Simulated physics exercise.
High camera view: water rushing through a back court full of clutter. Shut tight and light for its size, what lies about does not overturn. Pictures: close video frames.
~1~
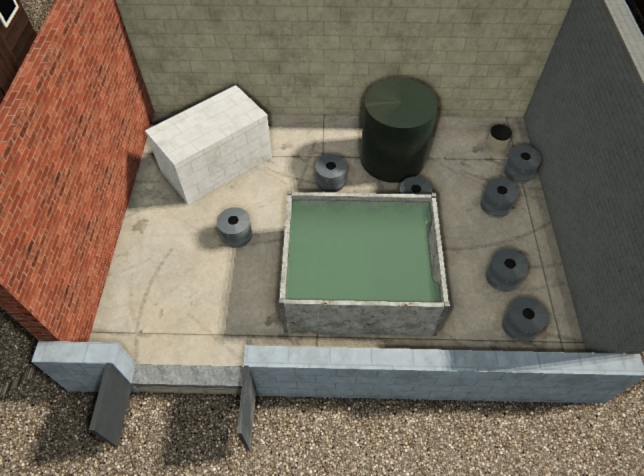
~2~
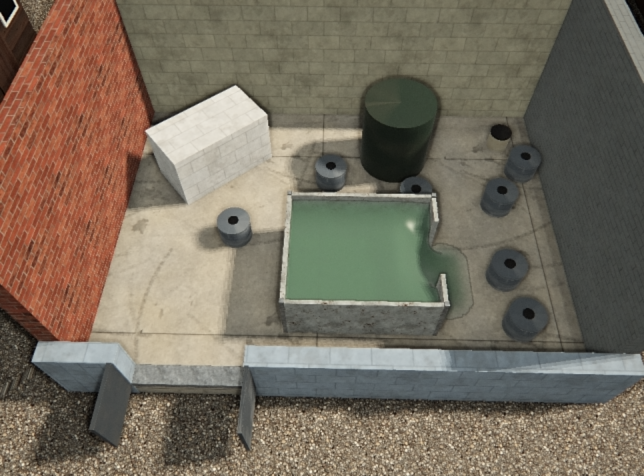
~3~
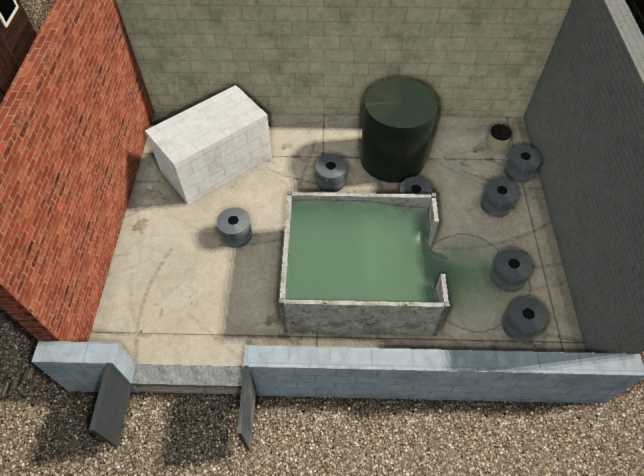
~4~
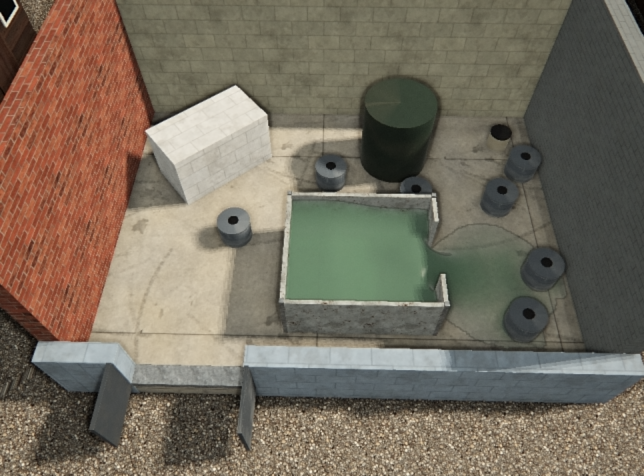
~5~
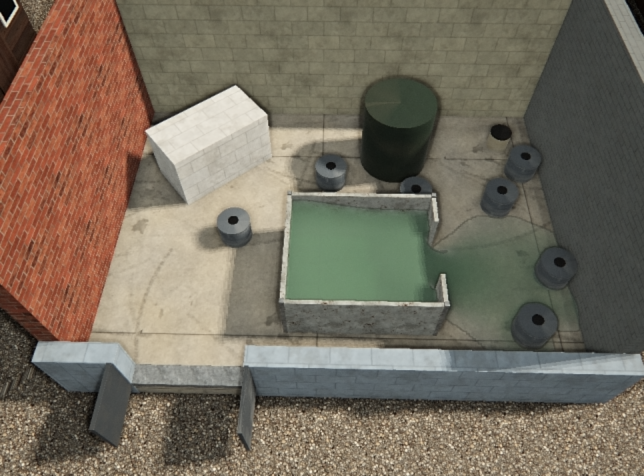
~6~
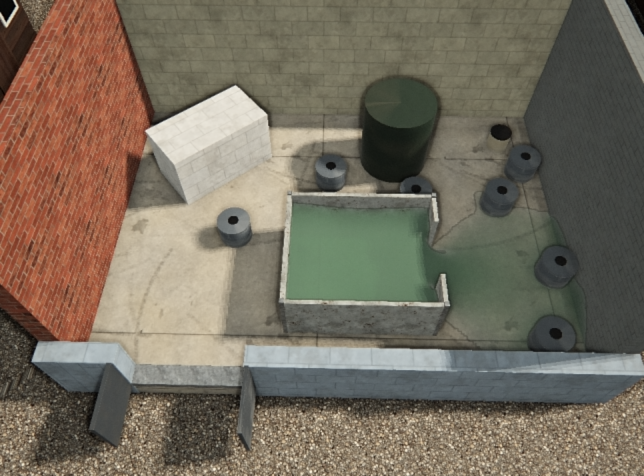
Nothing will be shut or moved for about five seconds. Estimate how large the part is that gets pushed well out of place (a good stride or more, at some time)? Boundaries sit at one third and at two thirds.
The share is one third to two thirds.
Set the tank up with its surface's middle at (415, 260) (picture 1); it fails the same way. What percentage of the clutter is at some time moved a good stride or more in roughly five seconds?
I'd put it close to 60 percent.
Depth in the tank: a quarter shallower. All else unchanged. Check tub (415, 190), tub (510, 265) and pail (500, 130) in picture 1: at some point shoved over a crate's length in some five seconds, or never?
Per item, in order: Missed the mark; cleared the mark; cleared the mark.
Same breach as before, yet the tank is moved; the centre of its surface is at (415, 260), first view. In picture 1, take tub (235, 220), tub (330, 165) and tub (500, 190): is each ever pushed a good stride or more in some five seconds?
Result per object - stayed close, stayed close, went far.
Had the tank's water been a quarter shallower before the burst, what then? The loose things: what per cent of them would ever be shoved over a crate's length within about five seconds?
About 60 %.
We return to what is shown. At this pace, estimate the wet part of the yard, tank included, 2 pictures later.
My estimate is about 25 per cent.
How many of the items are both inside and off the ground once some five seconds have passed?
4 in total.
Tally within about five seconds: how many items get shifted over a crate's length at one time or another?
The total here is 5.
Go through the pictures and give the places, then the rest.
The first frame shows a tub at (510, 264), on the bottom; a tub at (528, 314) rests on the ground; 0 of 8 have shifted.
The second frame shows a tub at (510, 264), on the bottom; a tub at (528, 314), on the bottom; 0 of 8 have shifted.
The third frame shows a tub at (514, 264), on the bottom, close to its start; a tub at (528, 314), on the bottom; 1 of 8 have shifted.
The fourth frame shows a tub at (547, 263) rests on the ground, a stride from its start; a tub at (529, 314), on the bottom; 1 of 8 have shifted.
The fifth frame shows a tub at (560, 262), on the bottom, a stride from its start; a tub at (538, 320), on the bottom, close to its start; 2 of 8 have shifted.
The sixth frame shows a tub at (561, 261) floats, a stride from its start; a tub at (556, 334) rests on the ground, a stride from its start; 2 of 8 have shifted.
A moment on, 2 of 8 are well off their spots; 2 afloat.
Next, 3 of 8 are well off their spots; 3 afloat.
Later, 4 of 8 are well off their spots; 5 afloat.
In the end, 5 of 8 are well off their spots, and 5 have been at some point; 4 afloat.
